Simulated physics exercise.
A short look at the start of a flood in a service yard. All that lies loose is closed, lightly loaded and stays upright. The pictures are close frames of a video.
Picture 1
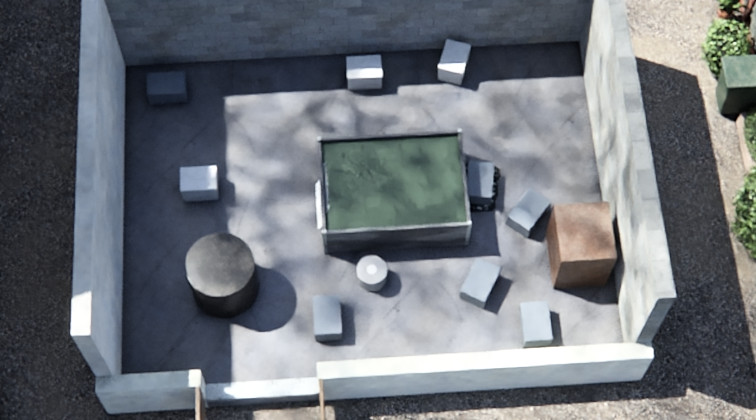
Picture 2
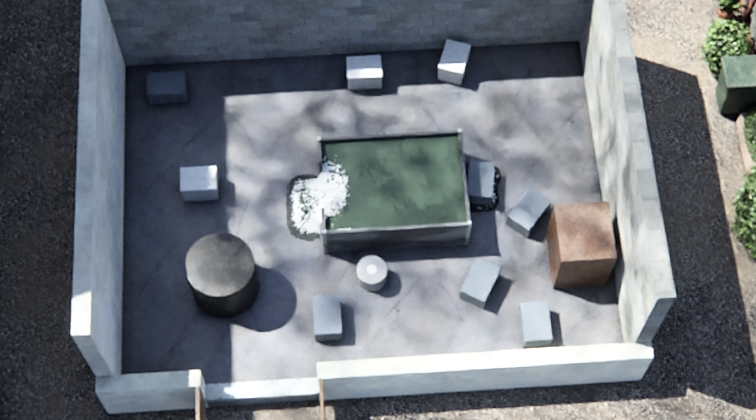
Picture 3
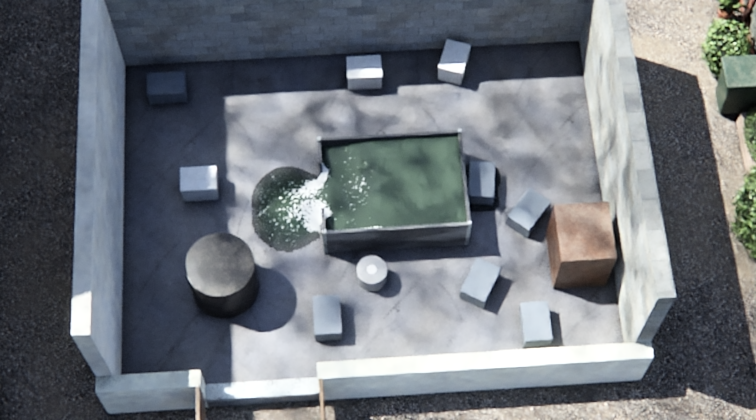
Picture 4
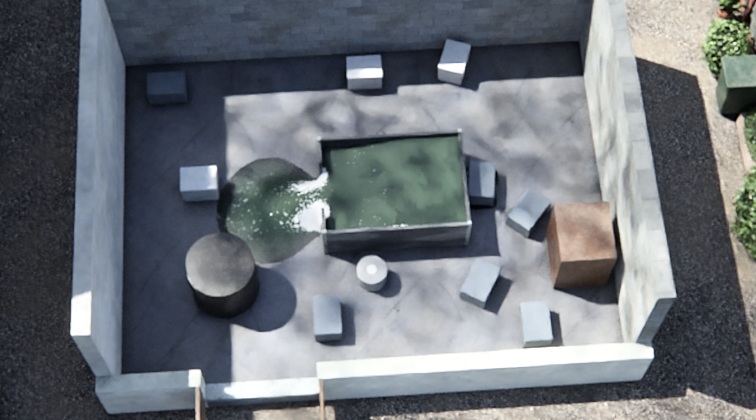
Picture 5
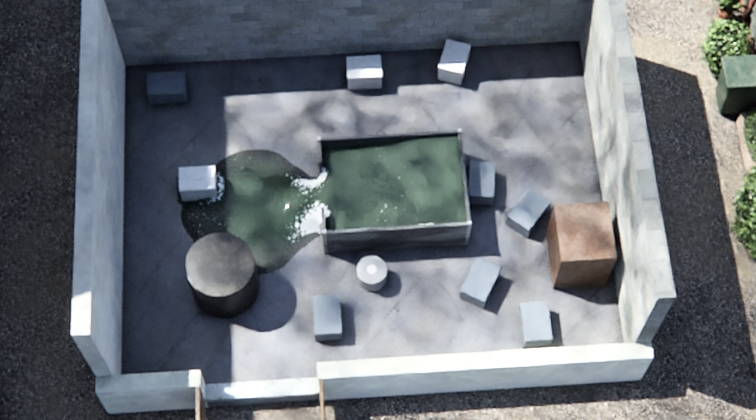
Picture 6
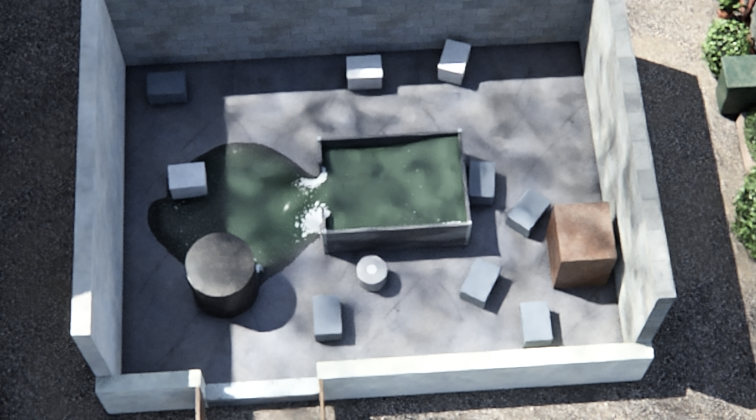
A walled, paved yard is seen from high above, at a steep angle, in a view that stays still. A rectangular tank of dark green water sits at the centre, with a black cylinder at lower left, a rusty brown box at right, a small white cylinder below and pale grey boxes scattered around. Water bursts from the tank's left side in white foam, spreads leftward in a dark pool around the black cylinder, and nudges one pale box slightly left.
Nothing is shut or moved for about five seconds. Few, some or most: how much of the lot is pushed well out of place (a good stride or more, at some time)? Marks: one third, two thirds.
Share: Less than a third.
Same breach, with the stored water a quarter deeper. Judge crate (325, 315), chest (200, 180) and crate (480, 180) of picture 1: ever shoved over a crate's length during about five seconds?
In turn: Short of that, pushed that far, under that.
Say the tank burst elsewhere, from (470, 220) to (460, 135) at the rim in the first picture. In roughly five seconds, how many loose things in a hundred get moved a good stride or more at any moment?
Roughly 50 per cent.
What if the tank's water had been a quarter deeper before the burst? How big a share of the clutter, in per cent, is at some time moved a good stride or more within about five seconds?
Roughly 40 per cent.
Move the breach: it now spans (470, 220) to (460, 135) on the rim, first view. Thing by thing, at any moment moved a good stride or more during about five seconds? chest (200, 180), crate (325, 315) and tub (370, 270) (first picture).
As listed: No, not that far, under that.
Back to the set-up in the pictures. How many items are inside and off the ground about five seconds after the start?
It comes to 1.
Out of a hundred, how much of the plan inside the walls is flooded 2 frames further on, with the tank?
Near 25 in a hundred.
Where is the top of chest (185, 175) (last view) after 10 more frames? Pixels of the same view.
Near (136, 152).
A moment on, 1 of 10 are well off their spots; 0 afloat.
Next, 1 of 10 are well off their spots; 1 afloat.
Later, 2 of 10 are well off their spots; 2 afloat.
In the end, 3 of 10 are well off their spots, and 3 have been at some point; 1 afloat.
